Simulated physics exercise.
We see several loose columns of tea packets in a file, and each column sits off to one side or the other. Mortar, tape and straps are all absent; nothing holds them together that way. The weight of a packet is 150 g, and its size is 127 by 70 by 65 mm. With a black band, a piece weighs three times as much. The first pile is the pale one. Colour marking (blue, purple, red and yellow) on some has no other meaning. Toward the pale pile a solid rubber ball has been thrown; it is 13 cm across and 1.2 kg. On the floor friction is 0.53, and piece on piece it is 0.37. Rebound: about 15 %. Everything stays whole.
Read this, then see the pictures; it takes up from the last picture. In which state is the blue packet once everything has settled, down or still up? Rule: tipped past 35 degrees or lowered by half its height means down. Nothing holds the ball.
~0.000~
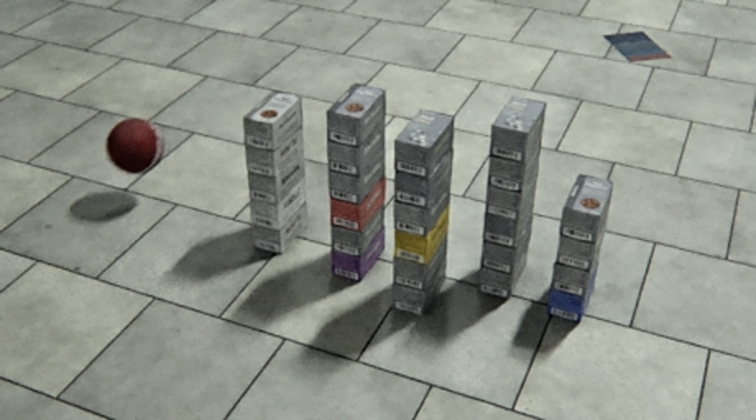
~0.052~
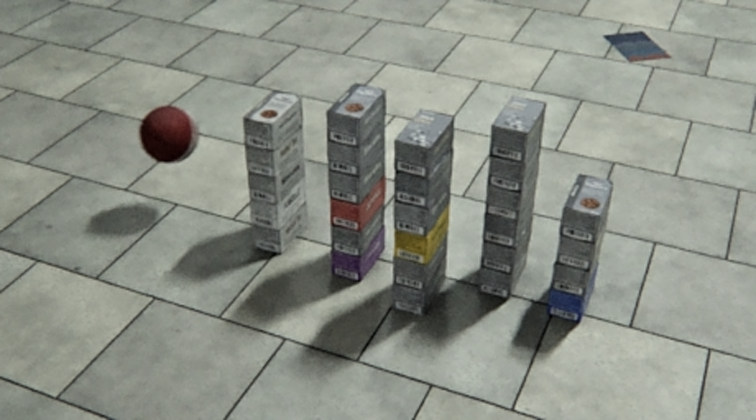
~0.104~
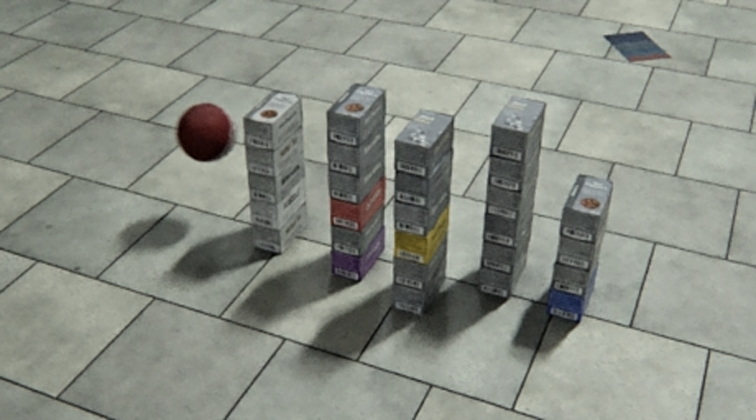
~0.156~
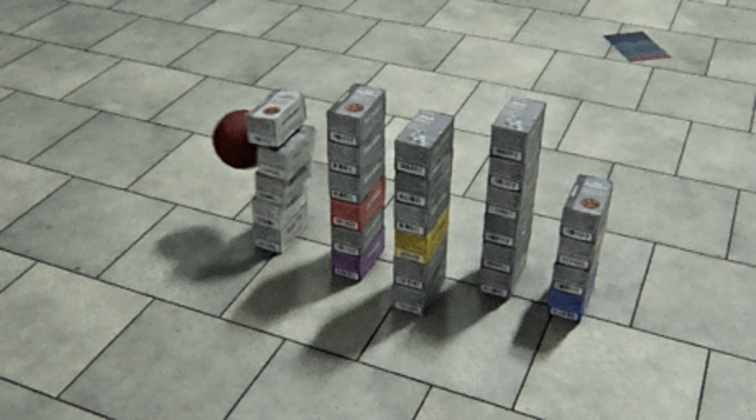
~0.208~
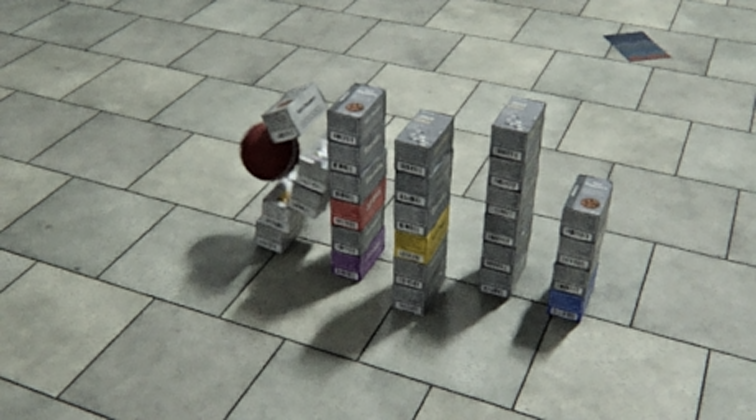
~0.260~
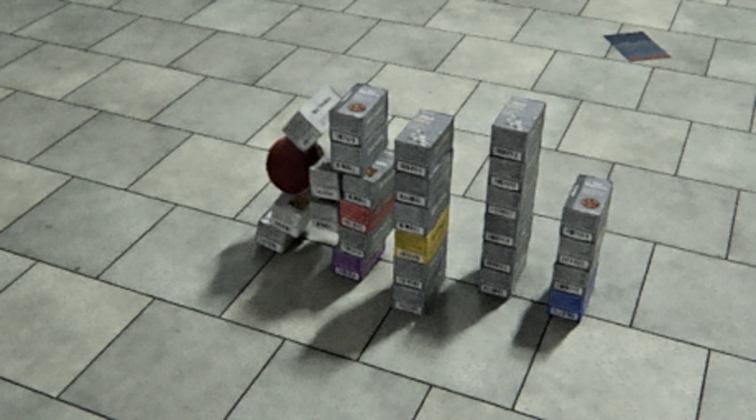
In the end the blue packet is still up.
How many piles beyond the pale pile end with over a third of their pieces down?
Tally: 2.
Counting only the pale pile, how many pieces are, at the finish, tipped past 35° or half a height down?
4.
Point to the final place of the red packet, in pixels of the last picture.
Its centre finishes around pixel (434, 244) in the last picture.
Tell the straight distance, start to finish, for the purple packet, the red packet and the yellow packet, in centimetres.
I'd estimate purple at 2 cm, red at 18 cm and yellow at 26 cm.
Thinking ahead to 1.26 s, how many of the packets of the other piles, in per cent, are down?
At that instant, 45 percent.
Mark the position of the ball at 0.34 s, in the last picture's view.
My estimate is roughly (325, 178).
Around 0.34 s, 3 of the pale pile down; none of the 22 other packets down, 7 disturbed; blue packet unmoved; red packet tipped 7°.
Around 0.48 s, 4 of the pale pile down; 5 of the 22 other packets down; blue packet unmoved; red packet tipped 18°, 47 mm lower.
Around 0.74 s, 4 of the pale pile down; 10 of the 22 other packets down; blue packet unmoved; yellow packet on its side.
Finally (2.2 s), 4 of the pale pile down; 10 of the 22 other packets down; blue packet unmoved; yellow packet on its side; red packet tipped 5°, 6 cm lower. Seen by the last camera, middles, blue packet near (573, 287), yellow packet near (513, 333).
